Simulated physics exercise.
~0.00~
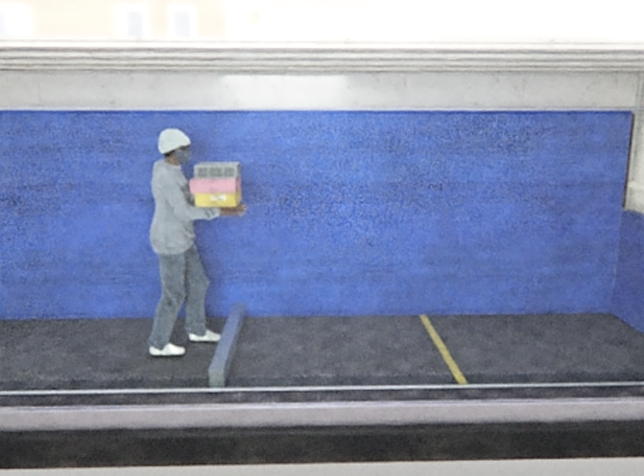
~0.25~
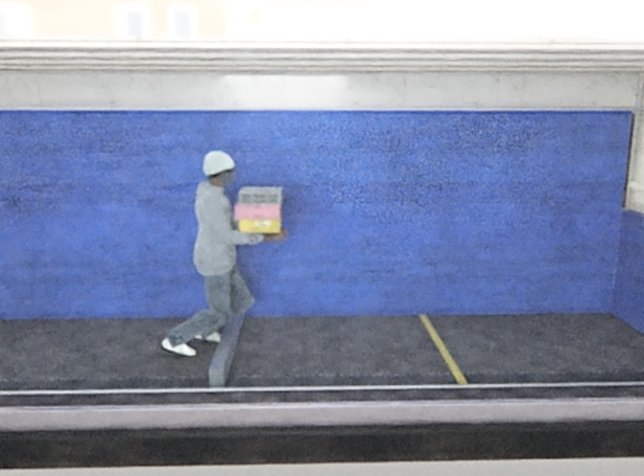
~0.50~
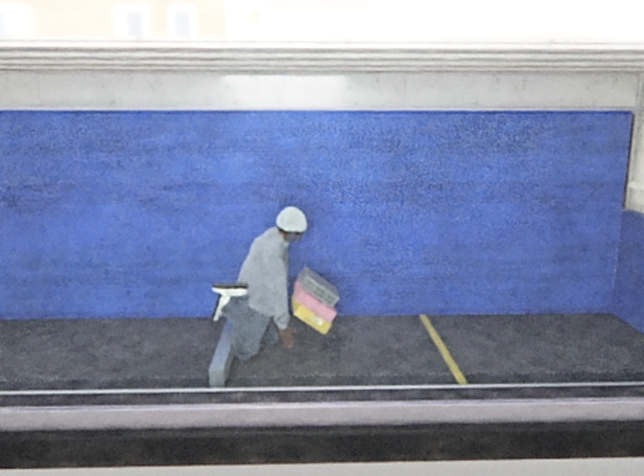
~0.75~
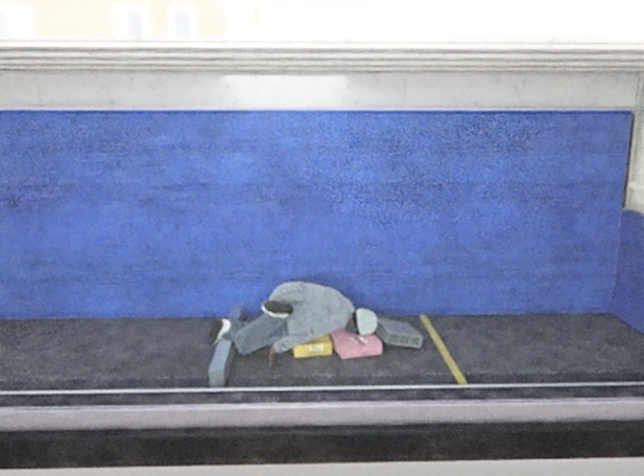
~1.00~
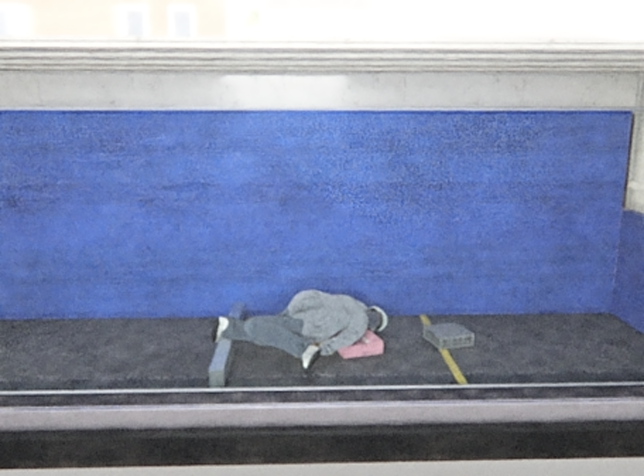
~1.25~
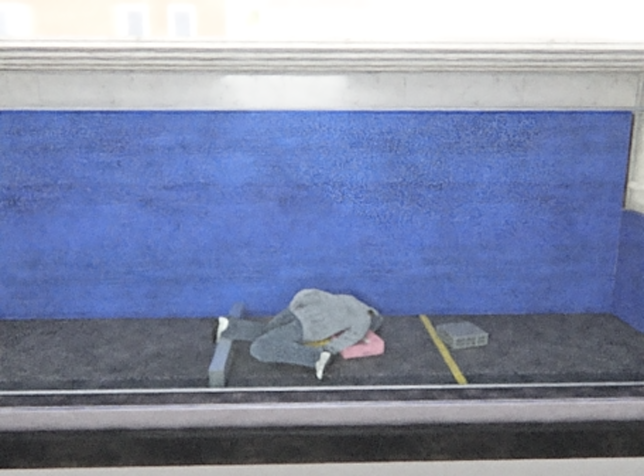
A person carrying boxes trips over a rail, falls, and one crate crosses the yellow line.
